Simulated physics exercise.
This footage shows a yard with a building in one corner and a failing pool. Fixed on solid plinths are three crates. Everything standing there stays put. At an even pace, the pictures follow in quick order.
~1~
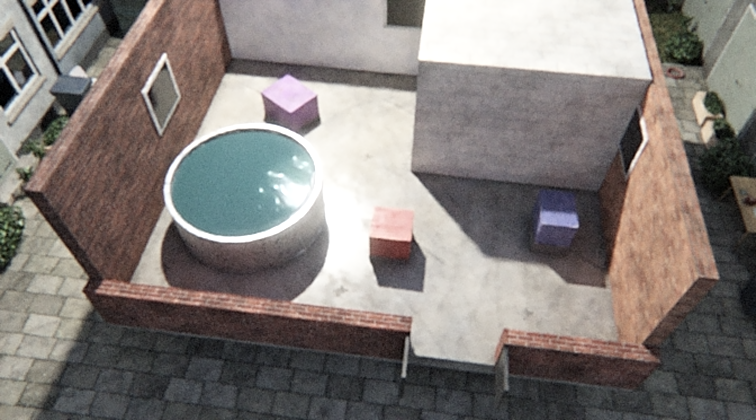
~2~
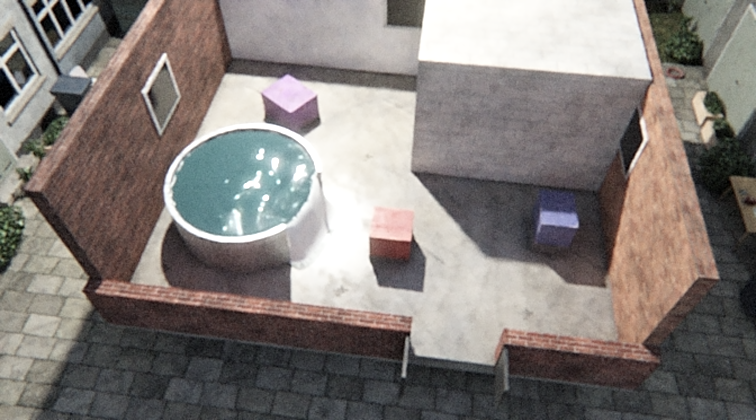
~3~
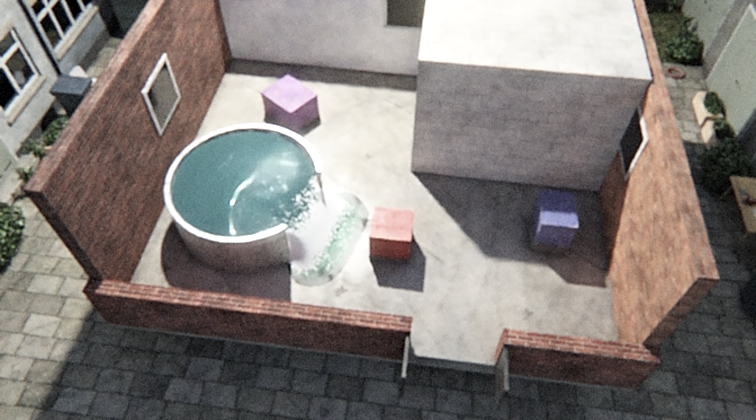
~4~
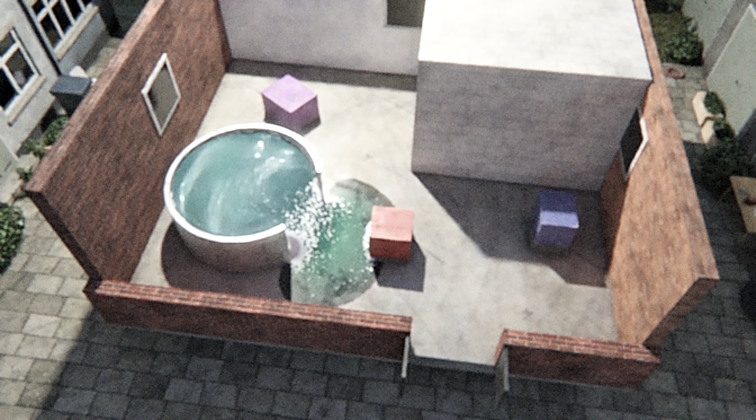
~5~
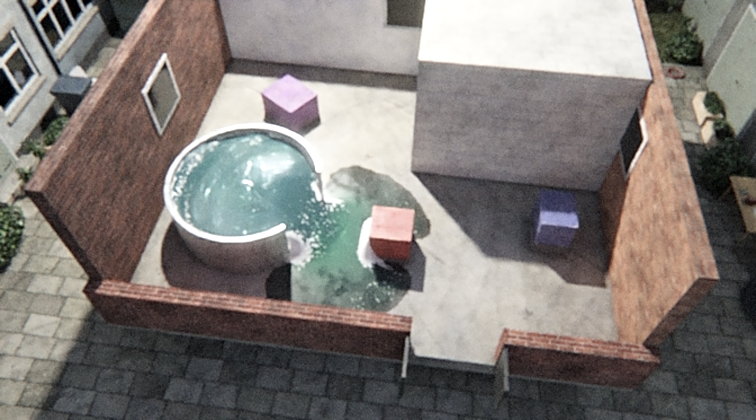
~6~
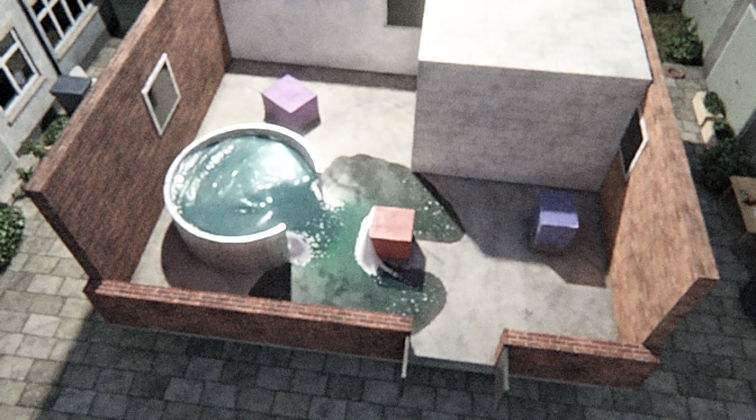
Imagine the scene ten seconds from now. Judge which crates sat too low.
The blue crate was too low. The red crate was too low. The purple crate was too low.
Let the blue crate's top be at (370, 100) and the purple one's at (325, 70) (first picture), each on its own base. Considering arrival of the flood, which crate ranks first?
That should be the one in red.
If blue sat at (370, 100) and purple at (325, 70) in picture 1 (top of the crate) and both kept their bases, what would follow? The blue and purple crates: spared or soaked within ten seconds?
Blue: Comes through dry. Purple: Gets drenched.
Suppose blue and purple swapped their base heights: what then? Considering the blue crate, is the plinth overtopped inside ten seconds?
As it turns out, the blue crate gets reached.
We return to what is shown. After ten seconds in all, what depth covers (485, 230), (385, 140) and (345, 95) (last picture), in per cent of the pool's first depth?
First spot roughly 14 %, second 4 %, third 8 %.
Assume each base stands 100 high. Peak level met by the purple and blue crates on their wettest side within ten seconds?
Roughly 260 per cent, then 120 per cent.
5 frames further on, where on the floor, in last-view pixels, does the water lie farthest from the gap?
Farthest reach: About (591, 362).
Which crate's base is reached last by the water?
It is the purple-painted one.
A moment on, water covers 35 % of the floor; the blue crate water round its plinth, the red crate water round its plinth, the purple crate not reached.
Next, water covers 50 % of the floor; the blue crate water round its plinth, the red crate water round its plinth, the purple crate not reached.
Then, water covers 65 % of the floor; the blue crate water round its plinth, the red crate water round its plinth, the purple crate not reached.
Later, water covers 85 % of the floor; the blue crate water round its plinth, the red crate water round its plinth, the purple crate water round its plinth.
In the end, water covers 100 % of the floor; the blue crate was topped, the red crate was topped, the purple crate was topped.
